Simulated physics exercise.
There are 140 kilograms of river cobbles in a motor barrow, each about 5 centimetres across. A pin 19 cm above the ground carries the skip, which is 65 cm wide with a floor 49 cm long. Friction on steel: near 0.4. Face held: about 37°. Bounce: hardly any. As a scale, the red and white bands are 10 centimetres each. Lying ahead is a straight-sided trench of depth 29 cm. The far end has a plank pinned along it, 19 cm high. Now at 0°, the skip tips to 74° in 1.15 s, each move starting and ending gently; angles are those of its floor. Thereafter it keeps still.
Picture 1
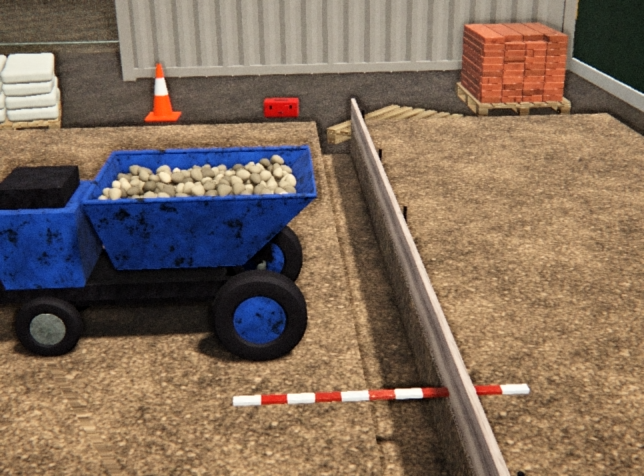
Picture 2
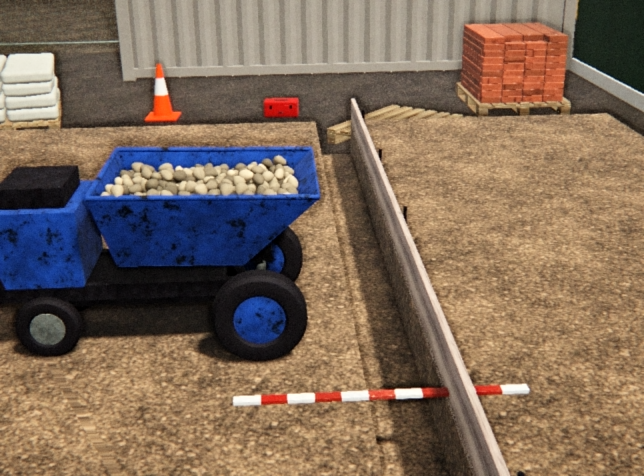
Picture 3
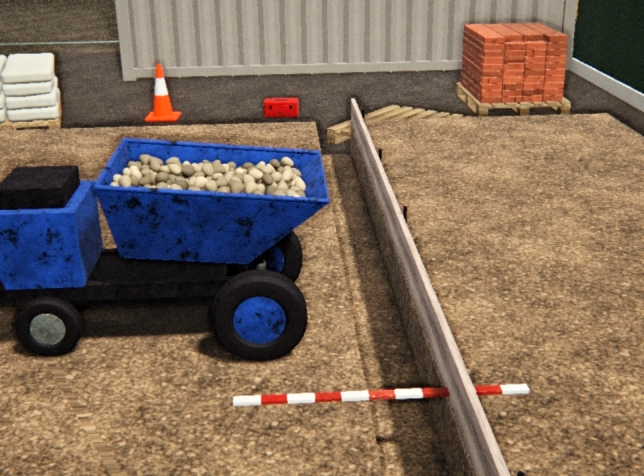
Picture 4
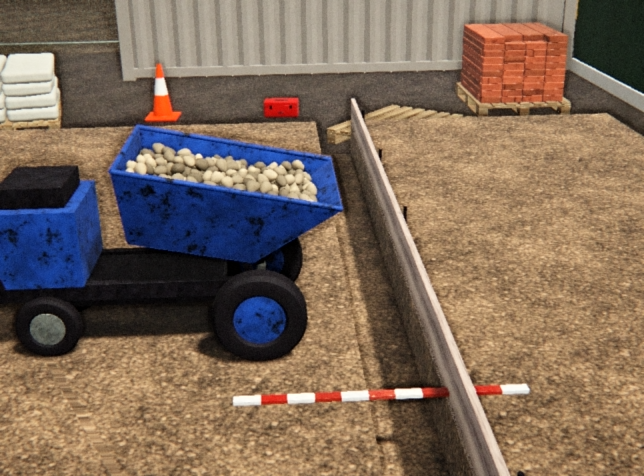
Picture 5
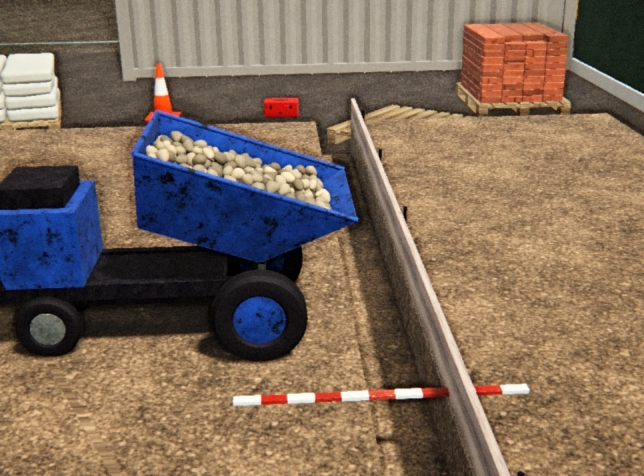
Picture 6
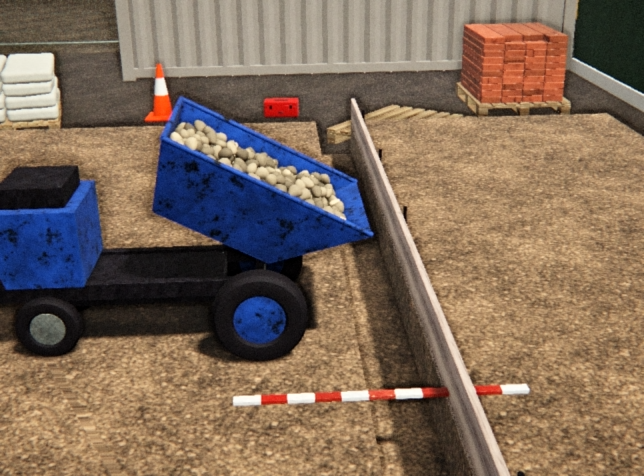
On a building site, a blue dumper standing still beside a trench and plank, its stone-filled skip tilting steadily toward the right.
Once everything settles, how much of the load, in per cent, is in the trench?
Once it settles, about 77 per cent of the load is there.
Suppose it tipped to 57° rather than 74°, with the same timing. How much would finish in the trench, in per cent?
Then about 60 per cent.
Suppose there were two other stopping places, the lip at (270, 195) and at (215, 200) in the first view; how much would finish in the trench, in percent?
Roughly 100 per cent, then 70 per cent.
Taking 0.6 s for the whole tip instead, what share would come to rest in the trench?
It'd be some 65 per cent.
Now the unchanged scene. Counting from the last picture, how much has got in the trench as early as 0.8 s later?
Roughly 25 percent of the load.
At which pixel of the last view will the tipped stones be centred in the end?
I'd put it close to (400, 351).
Then, 0.4 s after the last picture the floor is at 62°, 99 % in the skip, 1 % in the trench; the foremost stones are at (409, 279).
Then, 0.8 s after the last picture the floor is at 74°, 61 % in the skip, 25 % in the trench, 14 % past the trench; the foremost stones are at (528, 334).
Then, 1.1 s after the last picture the floor is at 74°, 38 % in the skip, 40 % in the trench, 22 % past the trench; the foremost stones are at (624, 330).
Then, 3.1 s after the last picture the floor is at 74°, 0 % in the skip, 77 % in the trench, 23 % past the trench; the foremost stones are past the picture's edge.
